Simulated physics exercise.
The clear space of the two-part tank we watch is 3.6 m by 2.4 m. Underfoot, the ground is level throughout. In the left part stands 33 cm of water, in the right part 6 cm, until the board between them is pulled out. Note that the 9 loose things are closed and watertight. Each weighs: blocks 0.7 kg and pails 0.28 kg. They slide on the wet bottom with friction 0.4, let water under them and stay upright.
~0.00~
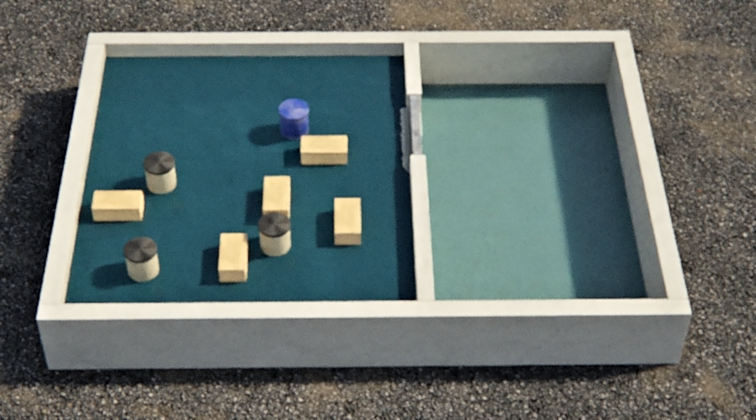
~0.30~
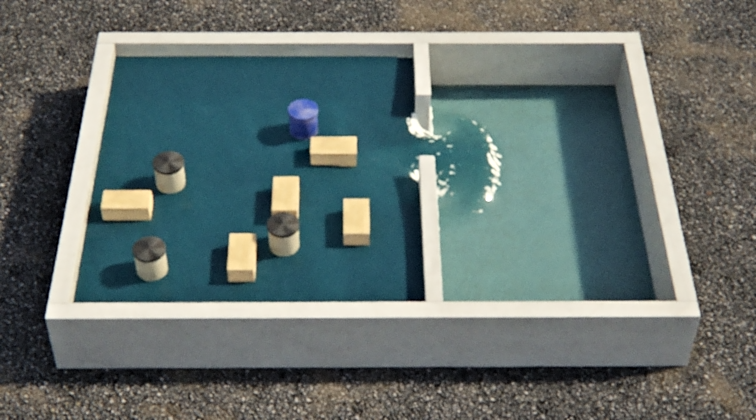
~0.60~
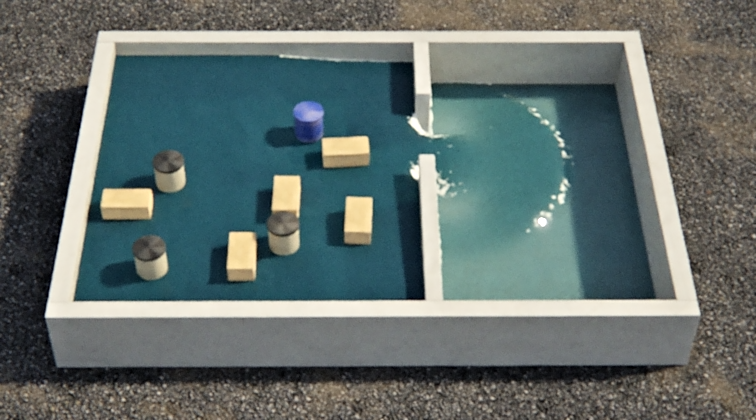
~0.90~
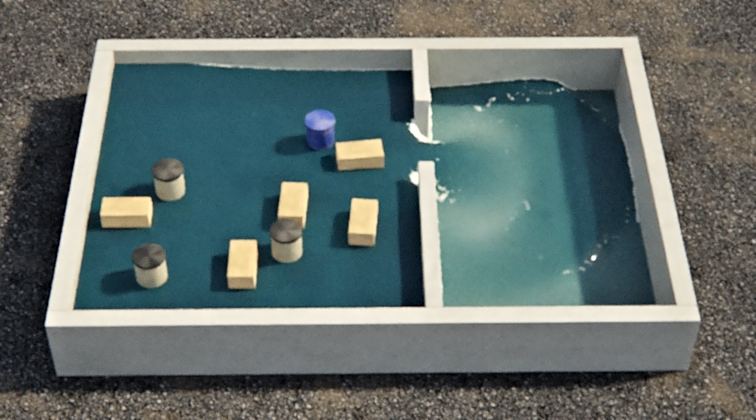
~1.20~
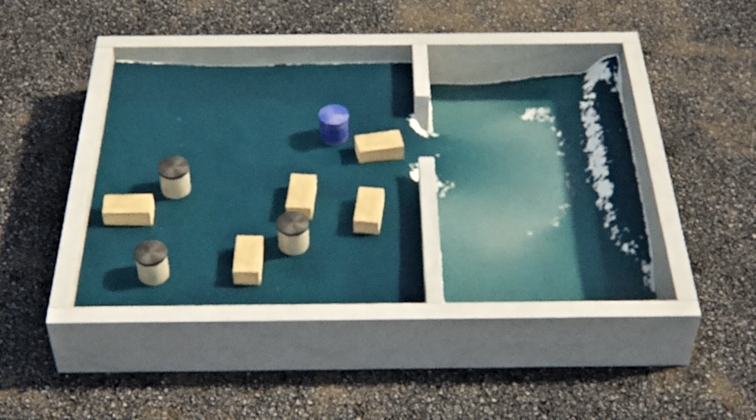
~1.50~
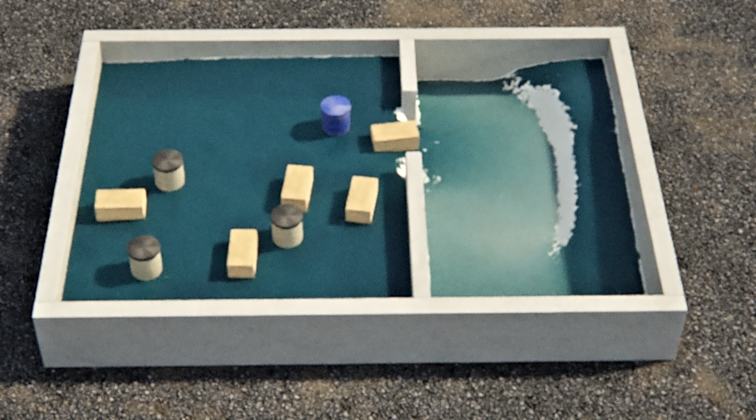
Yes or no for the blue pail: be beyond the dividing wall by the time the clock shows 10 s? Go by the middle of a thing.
As for the blue pail, it clears the divider.
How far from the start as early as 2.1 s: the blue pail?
By that time, close to 50 cm.
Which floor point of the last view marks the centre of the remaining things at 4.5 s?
Around (356, 233).
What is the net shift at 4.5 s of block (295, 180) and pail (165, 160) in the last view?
They sit 80 cm and 30 cm away, in the order given.
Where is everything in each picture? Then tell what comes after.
The first frame shows the blue pail at (294, 109), afloat; about 1900 L in view; 0 of 9 have shifted.
The second frame shows the blue pail at (303, 109), afloat; about 1900 L in view; 0 of 9 have shifted.
The third frame shows the blue pail at (308, 112), afloat, 4 cm from its start; about 1900 L in view; 1 of 9 have shifted.
The fourth frame shows the blue pail at (320, 120) floats, 12 cm from its start; 31 cm deep round most things; 4 of 9 have shifted.
The fifth frame shows the blue pail at (334, 115) floats, 21 cm from its start; about 1900 L in view; 5 of 9 have shifted.
The sixth frame shows the blue pail at (336, 106) floats, 31 cm from its start; about 1900 L in view; 7 of 9 have shifted.
After 2.1 s the blue pail is near (371, 107), 0.5 m from its start, afloat; 1 of 9 are over the mark; 9 afloat.
After 4.5 s the blue pail is near (625, 223), 2.3 m from its start, afloat; 3 of 9 are over the mark; 9 afloat.
After 7.0 s the blue pail is near (511, 155), 1.5 m from its start, afloat; 3 of 9 are over the mark; 9 afloat.
After 10.0 s the blue pail is near (480, 243), 1.6 m from its start, afloat; 3 of 9 are over the mark; 9 afloat.
